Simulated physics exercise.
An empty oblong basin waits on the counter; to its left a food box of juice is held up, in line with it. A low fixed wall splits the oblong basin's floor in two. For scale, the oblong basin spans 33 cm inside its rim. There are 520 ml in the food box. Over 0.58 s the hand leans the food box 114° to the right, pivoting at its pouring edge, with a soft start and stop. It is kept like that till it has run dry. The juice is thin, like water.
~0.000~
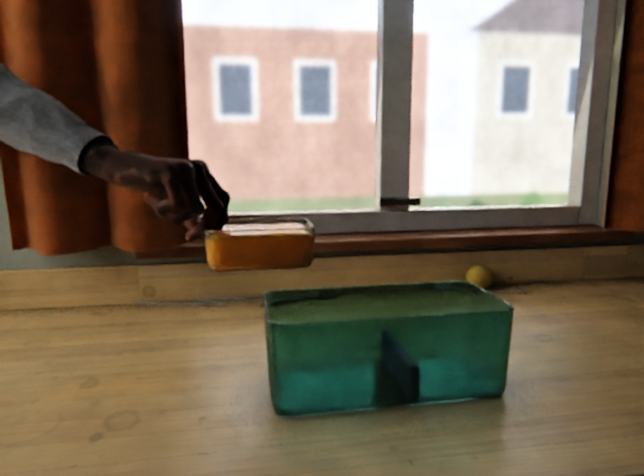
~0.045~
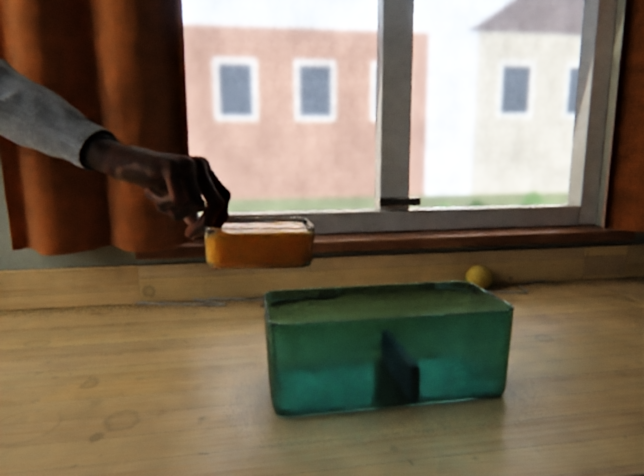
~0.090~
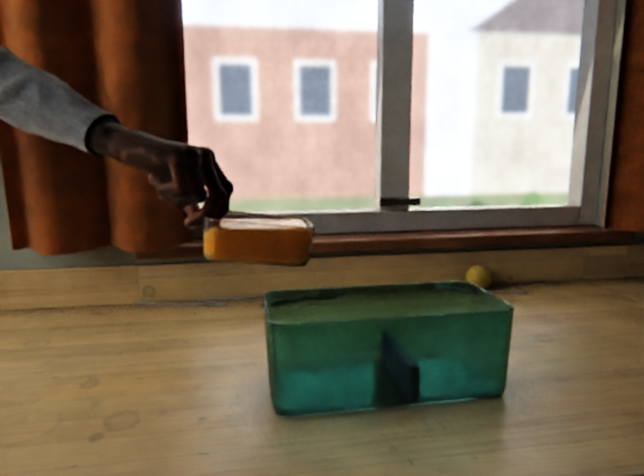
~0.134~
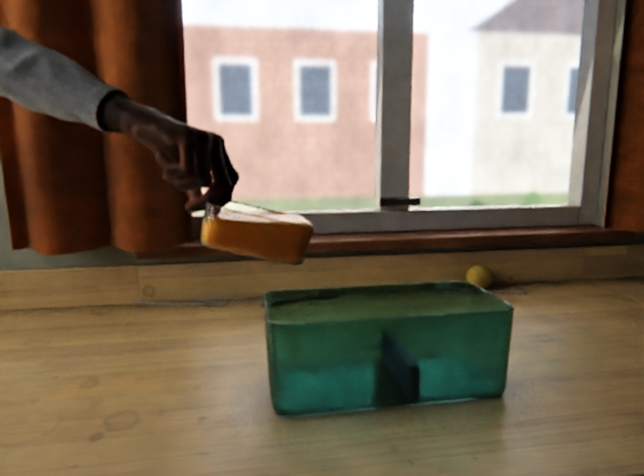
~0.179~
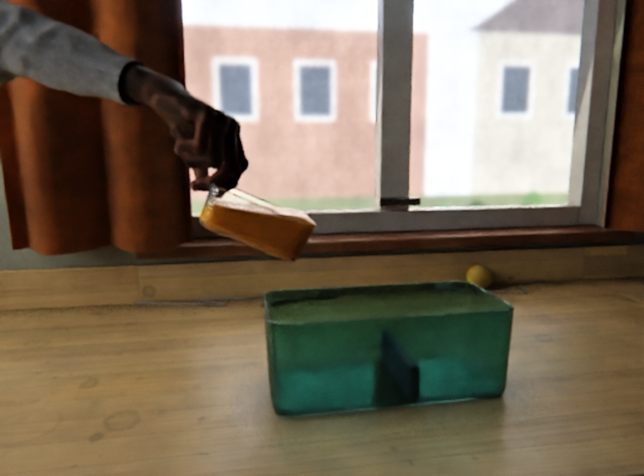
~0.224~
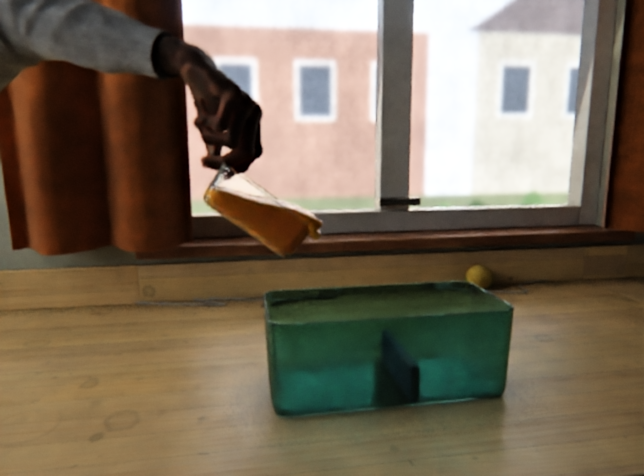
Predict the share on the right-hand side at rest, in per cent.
The far part has some 38 per cent.
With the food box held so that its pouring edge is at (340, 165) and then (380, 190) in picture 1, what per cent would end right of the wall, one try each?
First 70, then 70 per cent.
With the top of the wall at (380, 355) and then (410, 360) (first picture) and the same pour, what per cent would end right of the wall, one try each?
In turn about 60 and 25 per cent.
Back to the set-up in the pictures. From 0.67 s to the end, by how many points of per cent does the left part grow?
Some 9 per cent.
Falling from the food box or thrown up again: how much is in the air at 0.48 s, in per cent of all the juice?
About 62 per cent.
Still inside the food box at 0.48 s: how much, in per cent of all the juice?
Some 10 per cent.
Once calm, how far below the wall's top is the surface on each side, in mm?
Left about 40 mm, right about 40 mm.
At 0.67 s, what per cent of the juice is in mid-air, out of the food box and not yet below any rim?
About 5 per cent.
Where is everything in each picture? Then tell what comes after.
The first frame shows tilt 0°; pouring edge (309, 224); surface from (209, 231) to (308, 228); the oblong basin's rim runs from (267, 308) to (491, 295); the wall's top is at (399, 347).
The second frame shows tilt 2°; pouring edge (309, 224); surface from (210, 229) to (307, 227).
The third frame shows tilt 7°; pouring edge (309, 224); surface from (208, 225) to (307, 224).
The fourth frame shows tilt 14°; pouring edge (309, 224); surface from (208, 216) to (308, 219); 1 per cent is over the edge.
The fifth frame shows tilt 25°; pouring edge (308, 225); surface from (207, 203) to (303, 216); 4 per cent is over the edge.
The sixth frame shows tilt 37°; pouring edge (308, 225); surface from (209, 188) to (290, 206); 9 per cent is over the edge.
After 0.48 s the tilt is 106° and 10 per cent is still to pour, 27 is left of the wall and 0 right of it.
After 0.67 s the tilt is 114° and 0 per cent is still to pour, 51 is left of the wall and 44 right of it.
After 0.87 s the tilt is 114° and 0 per cent is still to pour, 58 is left of the wall and 37 right of it.
After 1.08 s the tilt is 114° and 0 per cent is still to pour, 59 is left of the wall and 38 right of it.
In the end 59 per cent lies left of the wall, 38 right of it and 3 outside.
